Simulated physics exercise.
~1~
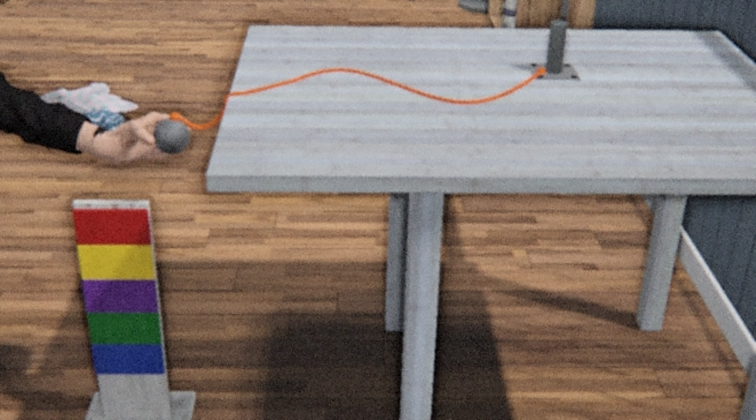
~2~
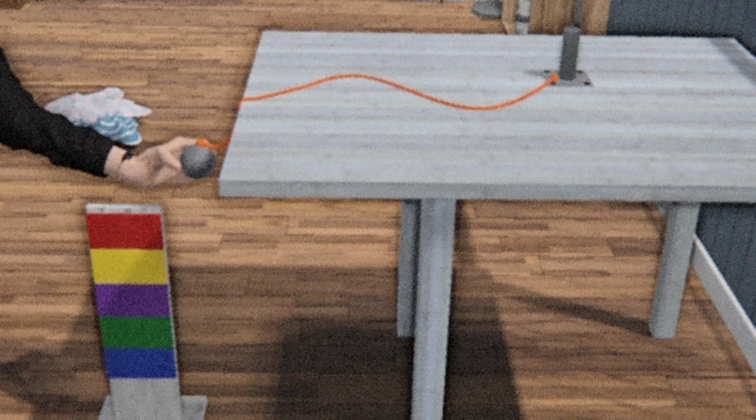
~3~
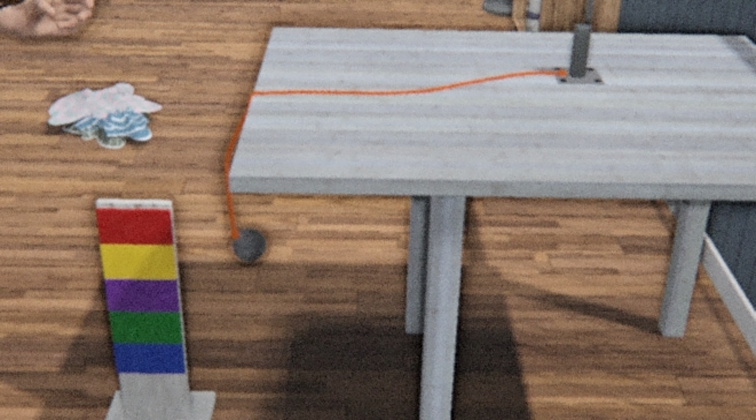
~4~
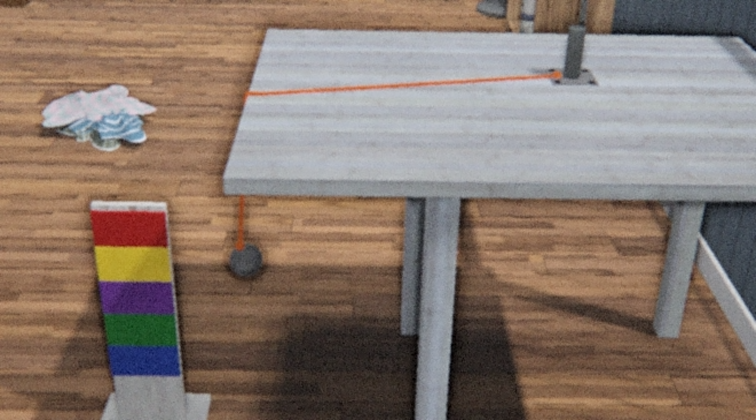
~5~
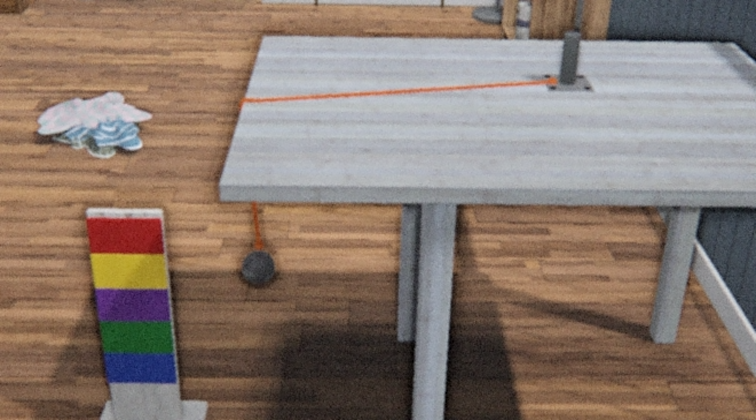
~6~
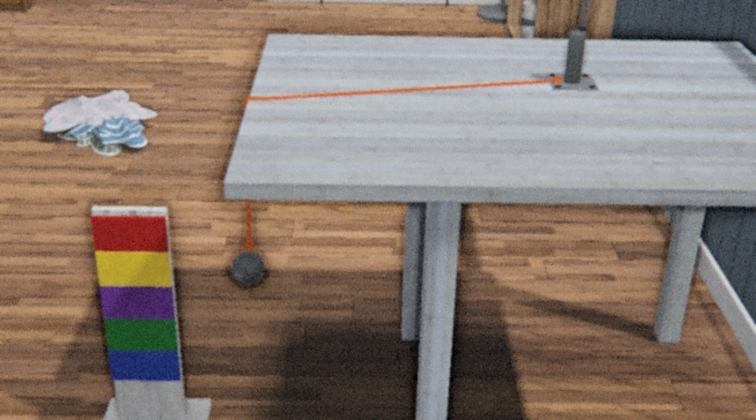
A hand held a grey ball on an orange cord beside a pale table, then let go and drew back as the ball dropped below the edge, pulling the cord straight, swaying slightly and finishing level with the yellow band.
